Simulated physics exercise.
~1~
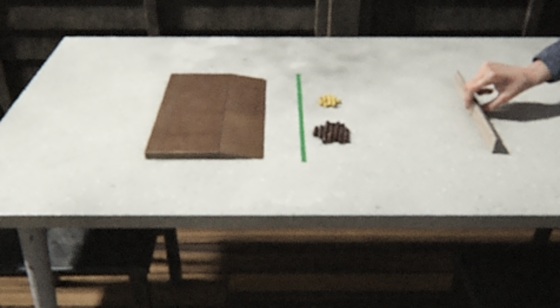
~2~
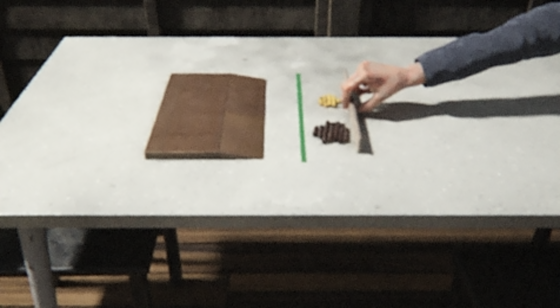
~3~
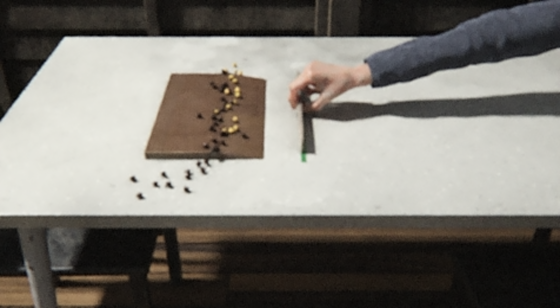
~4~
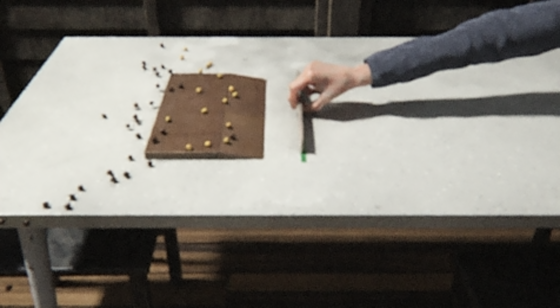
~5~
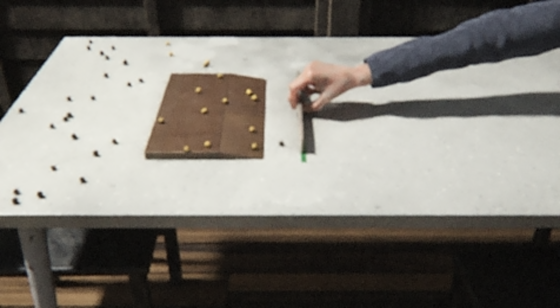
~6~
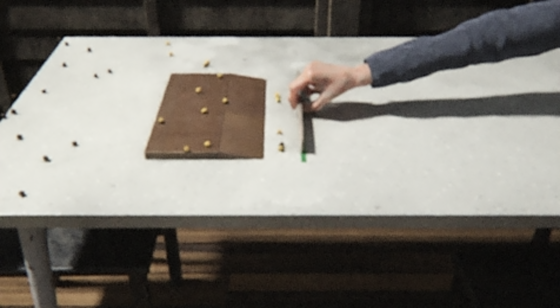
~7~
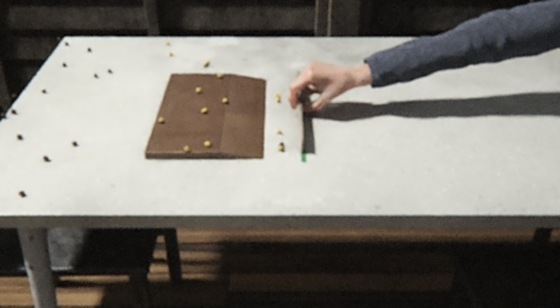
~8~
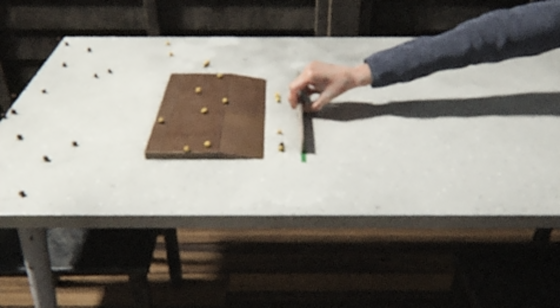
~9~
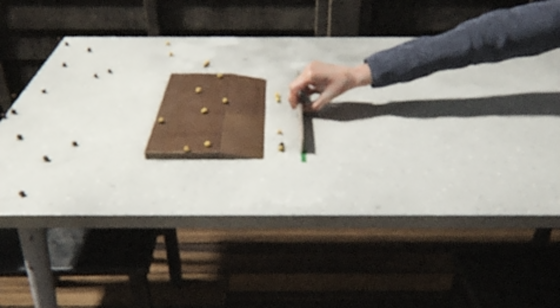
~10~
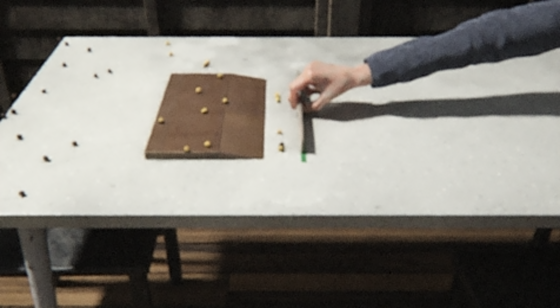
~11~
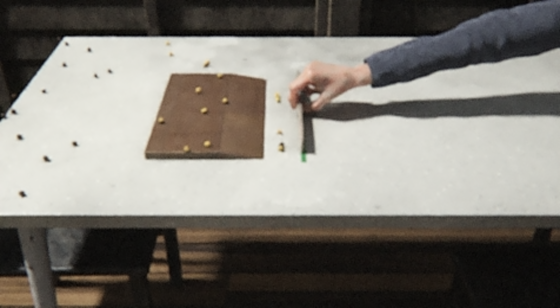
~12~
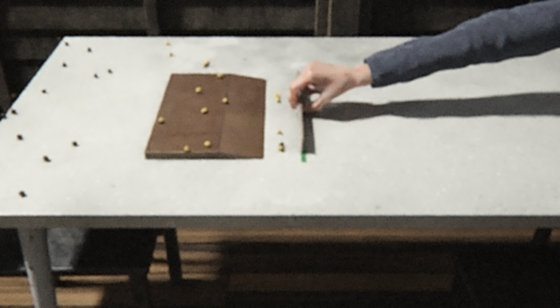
On a pale table, a hand sweeps a strip of wood left into a yellow heap and a dark heap, stopping at the green tape as pieces scatter over a brown ramp and slab; dark ones mostly rest beyond it, yellow ones on and around it.
